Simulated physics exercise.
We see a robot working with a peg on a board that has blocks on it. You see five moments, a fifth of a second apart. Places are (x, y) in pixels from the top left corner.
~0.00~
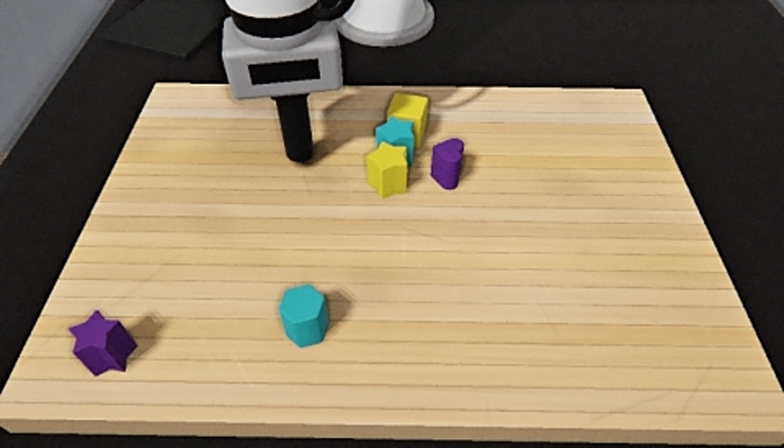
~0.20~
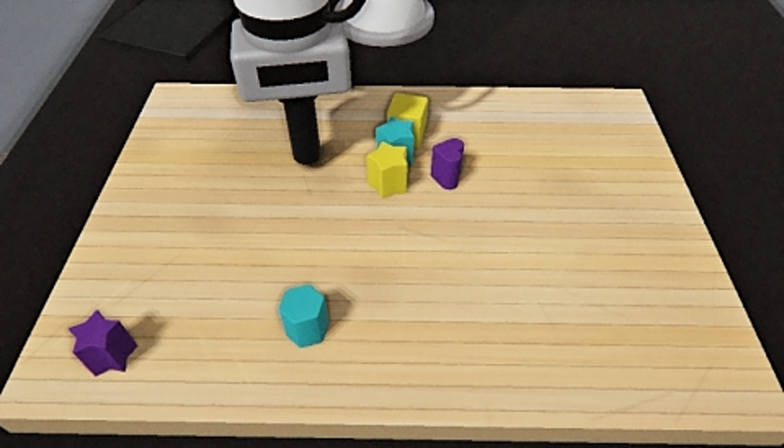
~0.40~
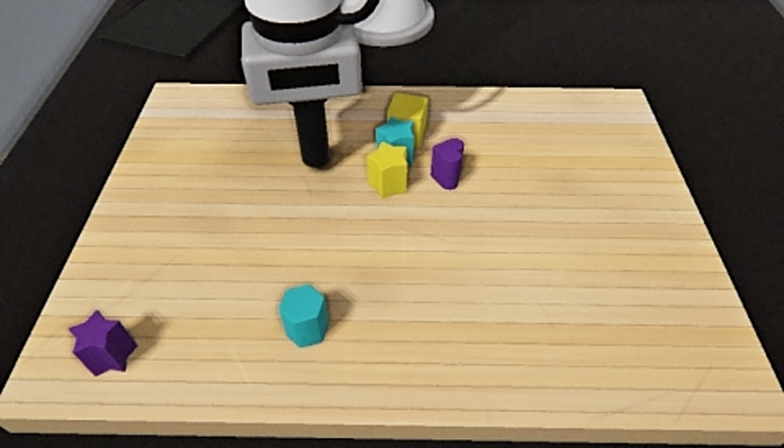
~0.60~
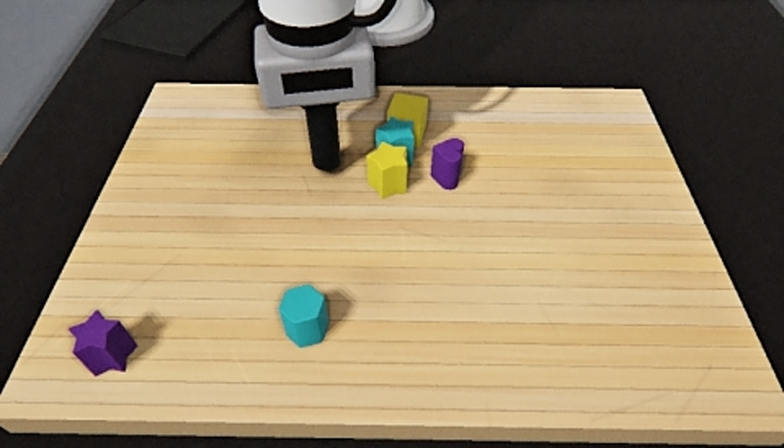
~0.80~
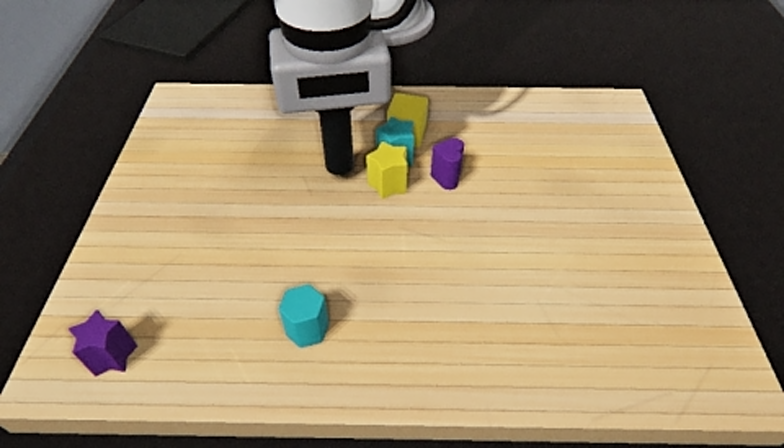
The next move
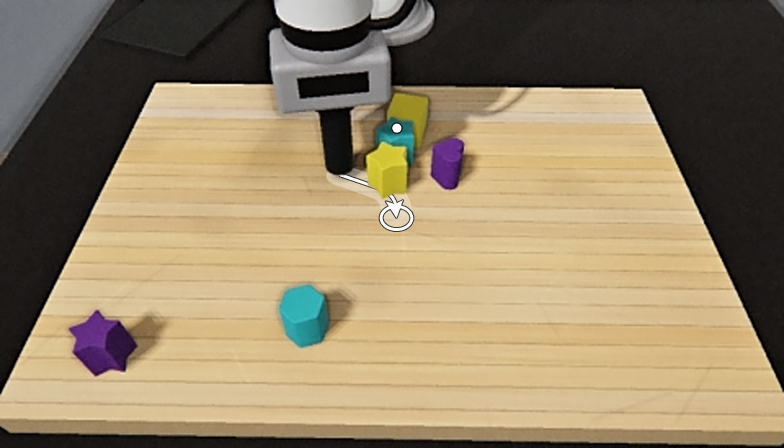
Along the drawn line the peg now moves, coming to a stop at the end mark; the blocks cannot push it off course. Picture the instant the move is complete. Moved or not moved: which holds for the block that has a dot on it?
By the last moment, the block that has a dot on it will still be in its place.
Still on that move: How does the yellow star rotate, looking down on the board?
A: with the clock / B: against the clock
That would be B.
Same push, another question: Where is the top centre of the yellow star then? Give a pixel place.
I'd expect the centre of its top face to be at (425, 164).
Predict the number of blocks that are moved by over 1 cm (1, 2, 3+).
It should be one.
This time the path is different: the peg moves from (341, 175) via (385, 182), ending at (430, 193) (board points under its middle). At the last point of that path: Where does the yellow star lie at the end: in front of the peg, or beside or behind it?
In front, I predict.
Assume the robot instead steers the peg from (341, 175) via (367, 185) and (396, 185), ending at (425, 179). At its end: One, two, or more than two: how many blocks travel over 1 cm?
Once the path ends, two blocks will have shifted.
The line goes from (341, 175) over (367, 184) and (391, 196) to (397, 218); the dot is on the turquoise star.
The first path, step by step. Halfway along, peg at (381, 180); yellow star at (412, 160), turned 35° anticlockwise.
At the end, peg at (397, 209); yellow star at (425, 164), turned 60° anticlockwise; turquoise star unmoved.
